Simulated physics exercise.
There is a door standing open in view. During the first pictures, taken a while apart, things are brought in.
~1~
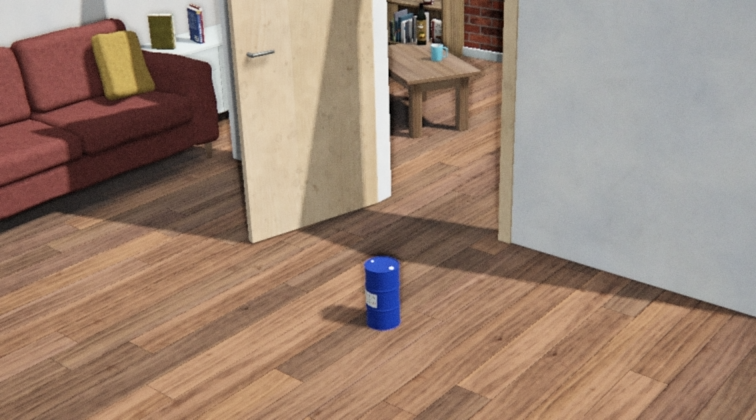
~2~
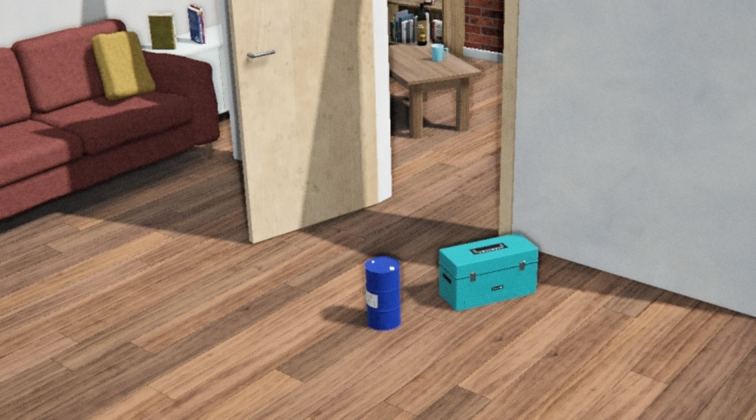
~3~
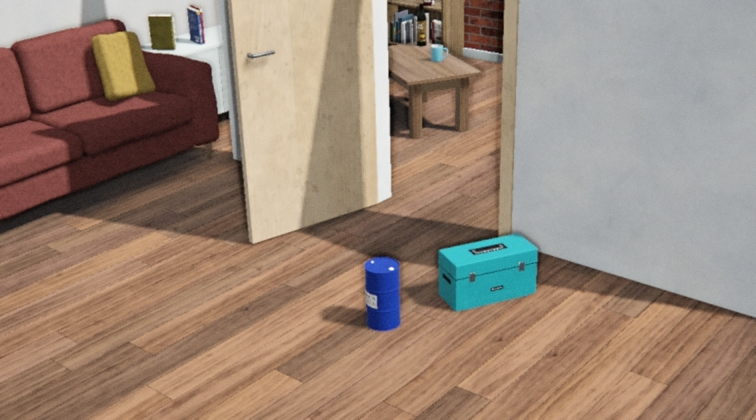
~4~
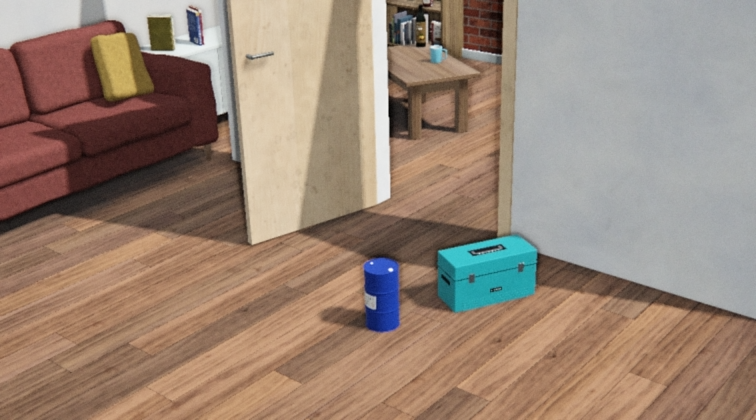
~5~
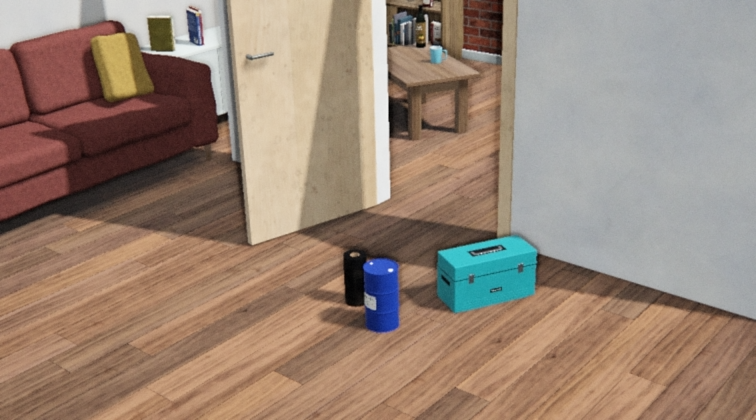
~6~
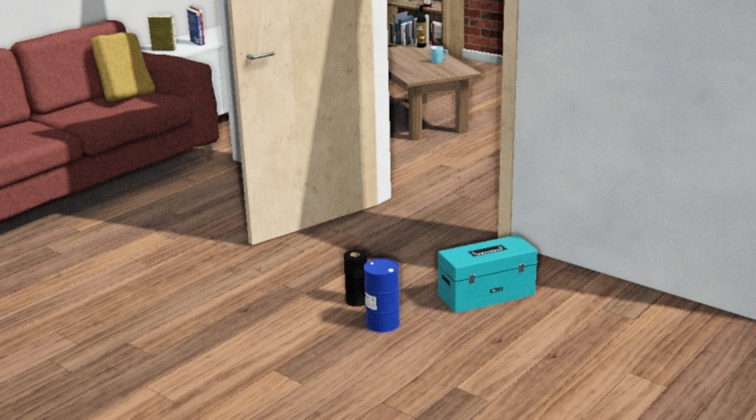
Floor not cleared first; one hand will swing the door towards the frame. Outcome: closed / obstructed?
My bet is the door will touch the frame.
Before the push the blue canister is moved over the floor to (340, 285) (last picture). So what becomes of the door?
Result: Door meets the jamb.
Then, 0.50 s after the last picture, door at 89°.
Then, 0.90 s after the last picture, door at 61°.
Then, 1.20 s after the last picture, door at 36°.
Then, 1.50 s after the last picture, door at 10°.
At rest, door at 0°; all 3 in place. Seen from the same camera at the end, black roll near (356, 278).
